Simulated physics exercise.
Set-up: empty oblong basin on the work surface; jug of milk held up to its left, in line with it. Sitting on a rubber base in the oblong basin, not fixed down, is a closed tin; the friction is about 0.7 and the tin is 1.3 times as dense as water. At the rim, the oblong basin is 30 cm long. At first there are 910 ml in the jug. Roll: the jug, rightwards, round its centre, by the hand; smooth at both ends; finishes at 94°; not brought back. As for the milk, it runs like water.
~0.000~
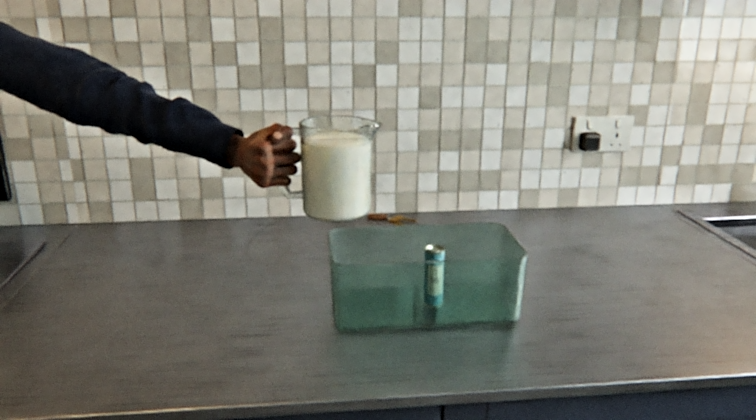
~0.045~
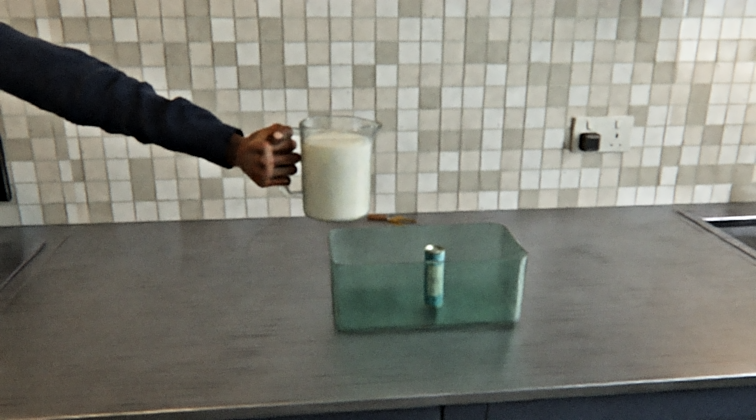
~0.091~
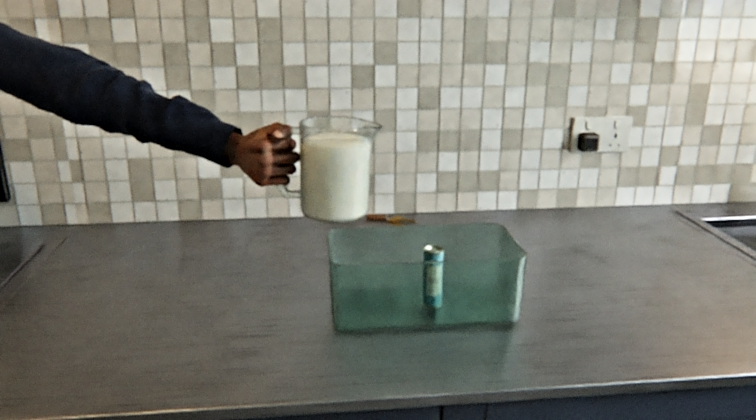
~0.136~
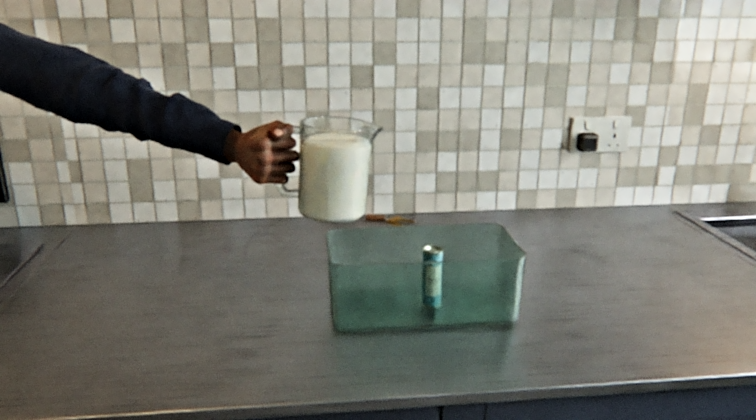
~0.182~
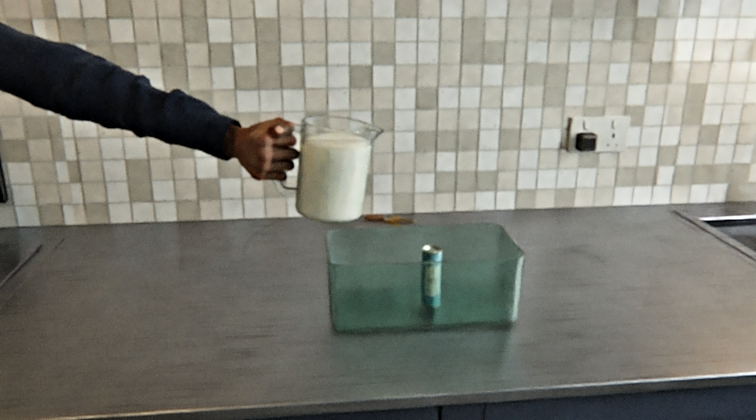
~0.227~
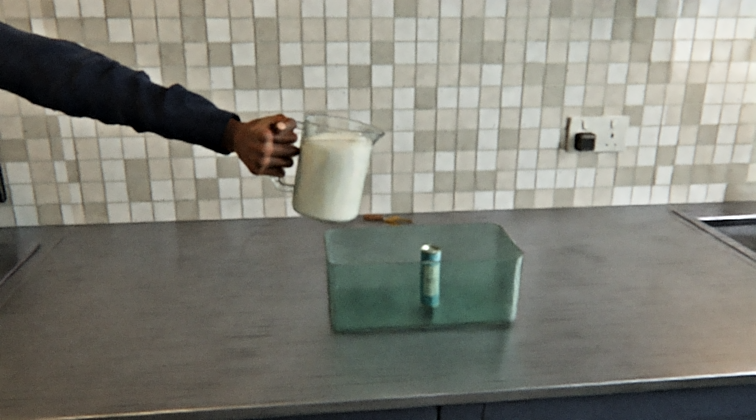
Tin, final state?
It is upset.
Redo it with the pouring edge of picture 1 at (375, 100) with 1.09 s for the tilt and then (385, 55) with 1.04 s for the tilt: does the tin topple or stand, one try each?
Trial 1 - tin tips; trial 2 - tin stays standing.
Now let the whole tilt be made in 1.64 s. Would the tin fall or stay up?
In that case the tin overturns.
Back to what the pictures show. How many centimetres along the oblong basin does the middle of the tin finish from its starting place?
It finishes around 7.5 cm from where it began.
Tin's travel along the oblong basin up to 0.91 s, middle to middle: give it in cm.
Reading: Roughly 0 cm.
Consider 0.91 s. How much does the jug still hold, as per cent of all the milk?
Close to 50 percent of the total.
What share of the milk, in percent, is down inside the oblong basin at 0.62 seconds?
Roughly 1 per cent.
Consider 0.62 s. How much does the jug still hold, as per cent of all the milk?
90 %.
By 0.62 s the tilt is 61° and 90 per cent is still to pour; the tin stands where it began.
By 0.91 s the tilt is 90° and 50 per cent is still to pour; the tin stands where it began.
By 1.21 s the tilt is 94° and 15 per cent is still to pour; the tin leans 57°.
By 1.54 s the tilt is 94° and 5 per cent is still to pour; the tin lies on its side.
At rest the tin lies on its side.
